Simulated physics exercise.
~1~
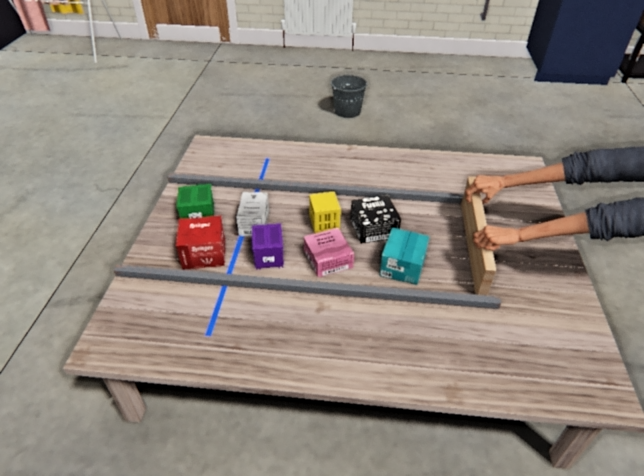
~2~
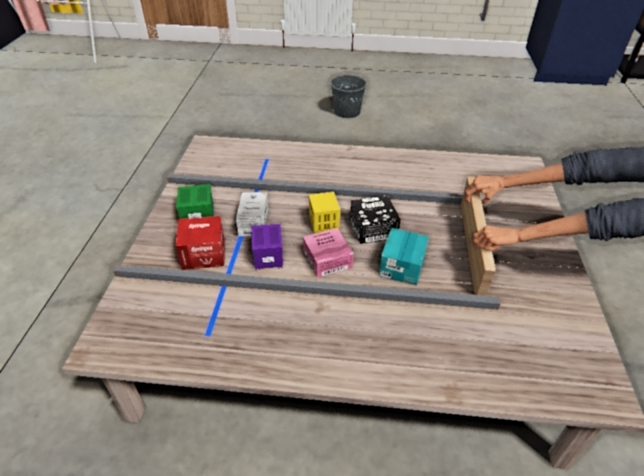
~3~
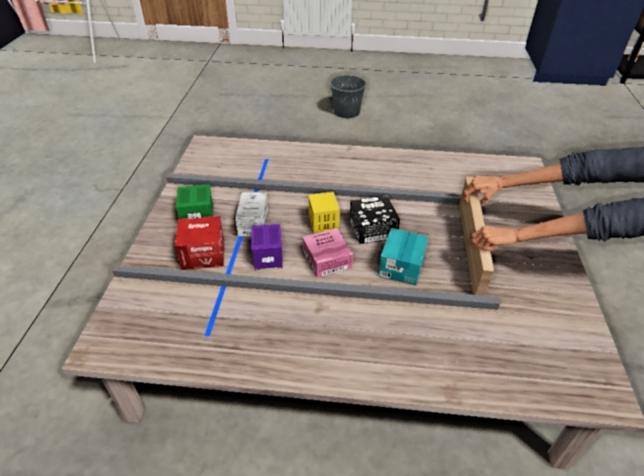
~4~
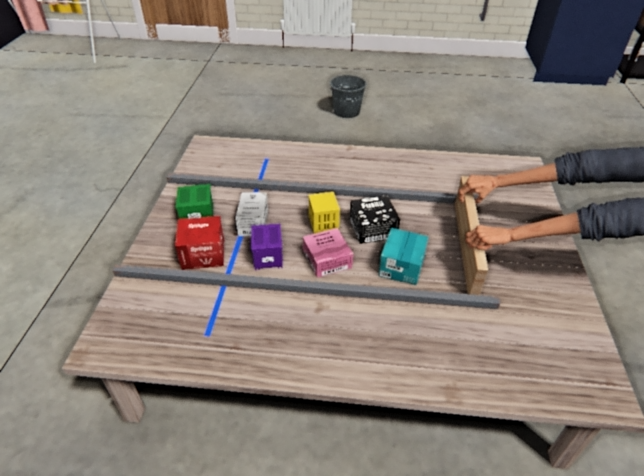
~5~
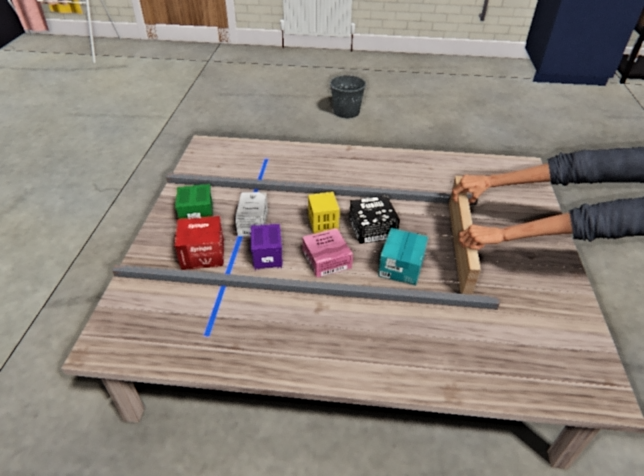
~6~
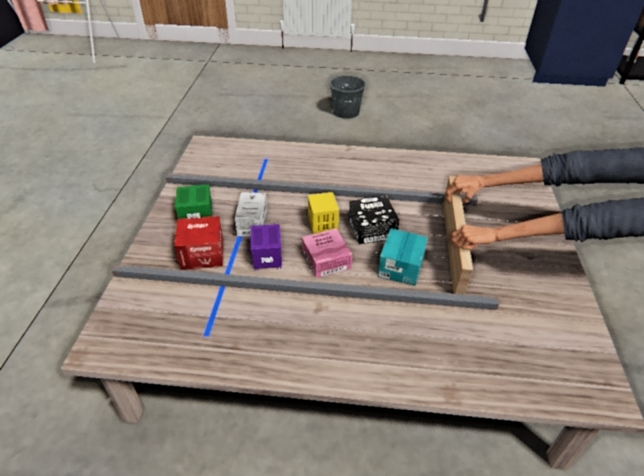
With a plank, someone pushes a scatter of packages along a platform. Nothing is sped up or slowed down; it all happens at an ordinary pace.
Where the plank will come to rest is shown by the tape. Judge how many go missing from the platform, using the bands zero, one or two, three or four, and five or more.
One, maybe two go over.
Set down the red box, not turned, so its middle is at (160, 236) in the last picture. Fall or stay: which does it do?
Note: Red box leaves the top.
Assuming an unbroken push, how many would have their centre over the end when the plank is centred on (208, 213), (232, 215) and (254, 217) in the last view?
Respectively 4, 2 and 1.
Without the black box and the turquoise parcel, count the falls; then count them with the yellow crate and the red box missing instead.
That gives 0 in the first case, then 0 in the second.
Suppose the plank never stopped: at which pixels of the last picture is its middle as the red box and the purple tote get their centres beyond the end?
Around (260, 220) first and around (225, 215) second.
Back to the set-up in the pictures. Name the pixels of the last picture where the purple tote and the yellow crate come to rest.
Going in order, first (146, 235) and next (195, 202).
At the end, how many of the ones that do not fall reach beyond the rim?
0 overhanging.
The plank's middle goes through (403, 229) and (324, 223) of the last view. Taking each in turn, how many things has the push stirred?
The number moved is 1 and then 7.
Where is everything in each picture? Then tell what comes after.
Green tote (196, 205); red box (202, 243); white box (254, 214); plank (476, 233); tape (244, 230), in the first frame.
Red box (201, 243); yellow crate (324, 213), in the second frame.
White box (253, 214); black box (374, 219), in the third frame.
Green tote (195, 205); pink box (327, 252), in the fourth frame.
Red box (201, 243); turquoise parcel (403, 256), in the fifth frame.
Green tote (195, 205); red box (200, 243); white box (252, 214); plank (456, 233); tape (242, 230), in the sixth frame.
Soon after, none off yet; green tote at rest near (195, 205); red box at rest near (200, 243); white box at rest near (252, 214).
Then, none off yet; green tote at rest near (195, 205); red box at rest near (200, 243); white box moving near (250, 214).
Further on, none off yet; green tote moved a little near (180, 201); red box moved about its own width near (150, 237); white box moved about its own width near (204, 209).
By the end, the number that fall off is one or two; fallen, red box and green tote.
